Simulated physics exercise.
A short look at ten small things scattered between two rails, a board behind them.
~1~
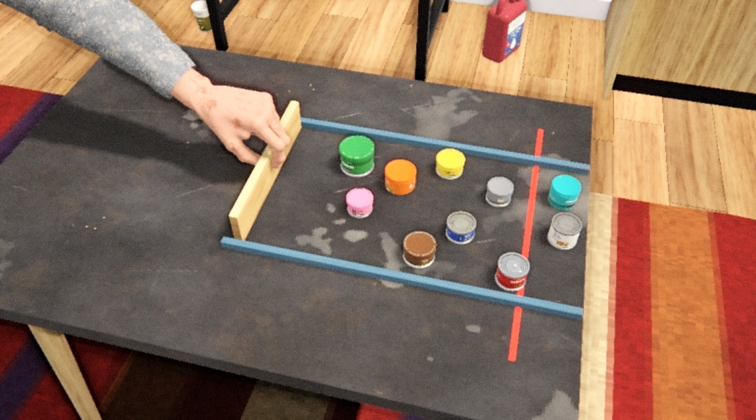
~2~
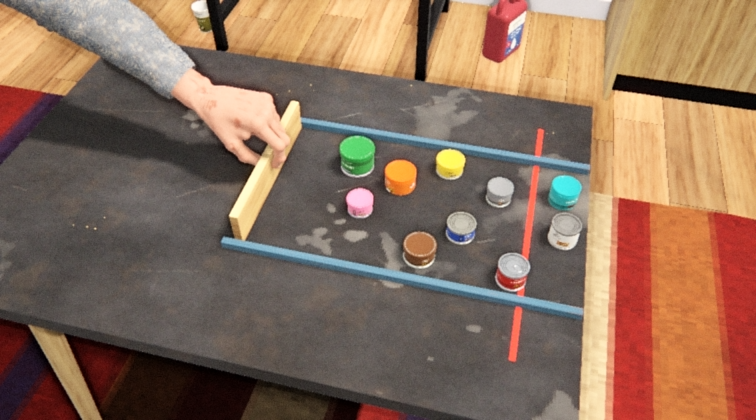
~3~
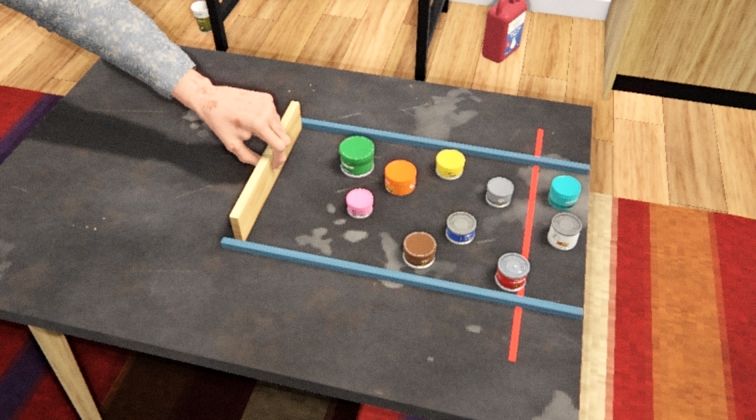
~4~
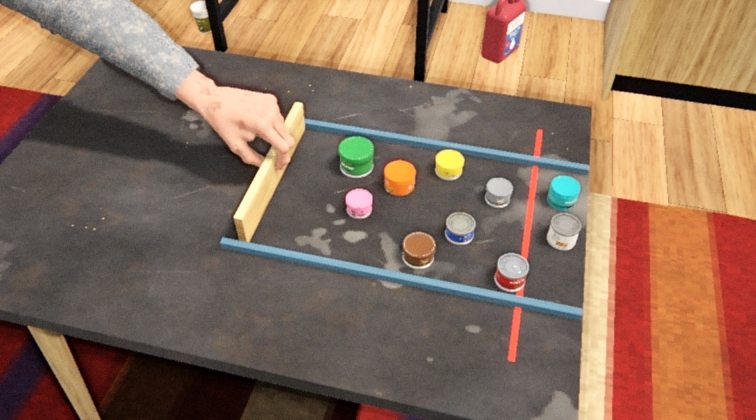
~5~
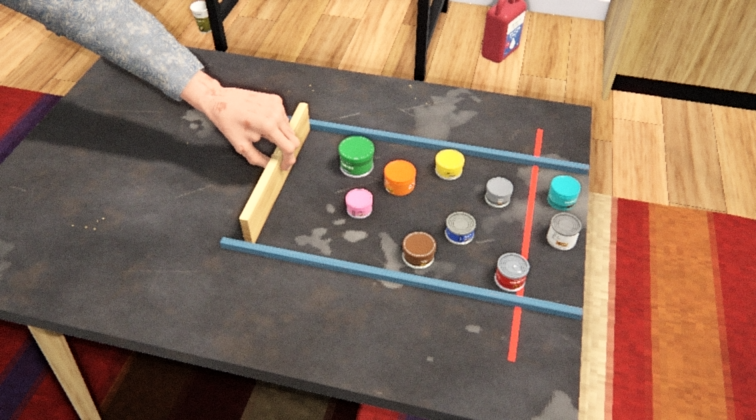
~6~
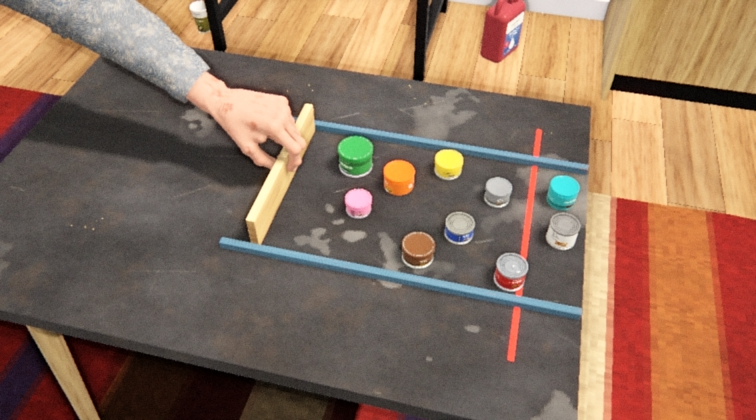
A hand slid a wooden board slightly to the right between two blue rails on a dark table, while the ten colourful little pots in front of it, some near a red line, stayed practically still.
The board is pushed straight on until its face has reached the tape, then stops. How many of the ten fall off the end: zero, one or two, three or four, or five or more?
The number that fall off is zero.
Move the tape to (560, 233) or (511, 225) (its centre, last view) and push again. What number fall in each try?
Try by try, 5 and 0.
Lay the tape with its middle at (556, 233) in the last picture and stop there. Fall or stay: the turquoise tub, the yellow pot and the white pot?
The turquoise tub falls; the yellow pot is kept; the white pot comes down.
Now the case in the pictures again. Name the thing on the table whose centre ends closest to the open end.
That is the turquoise tub.
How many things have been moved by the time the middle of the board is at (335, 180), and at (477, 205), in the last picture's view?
At the one place 1, at the other 8.
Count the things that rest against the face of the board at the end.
The number is 5.
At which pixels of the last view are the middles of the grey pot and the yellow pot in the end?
Near (572, 213) and (548, 172).
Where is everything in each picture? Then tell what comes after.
The first frame shows white pot (564, 231); turquoise tub (564, 193); red pot (512, 272); board (269, 167); tape (529, 227).
The second frame shows turquoise tub (564, 193); pink tin (360, 204).
The third frame shows red pot (512, 272); grey pot (499, 192).
The fourth frame shows white pot (564, 232); orange tub (400, 178).
The fifth frame shows turquoise tub (564, 193); blue pot (460, 229).
The sixth frame shows white pot (563, 232); turquoise tub (563, 193); red pot (511, 272); board (284, 170); tape (527, 227).
Soon after, none off yet; white pot at rest near (563, 232); turquoise tub at rest near (563, 193); red pot at rest near (511, 272).
At rest, the number that fall off is zero.
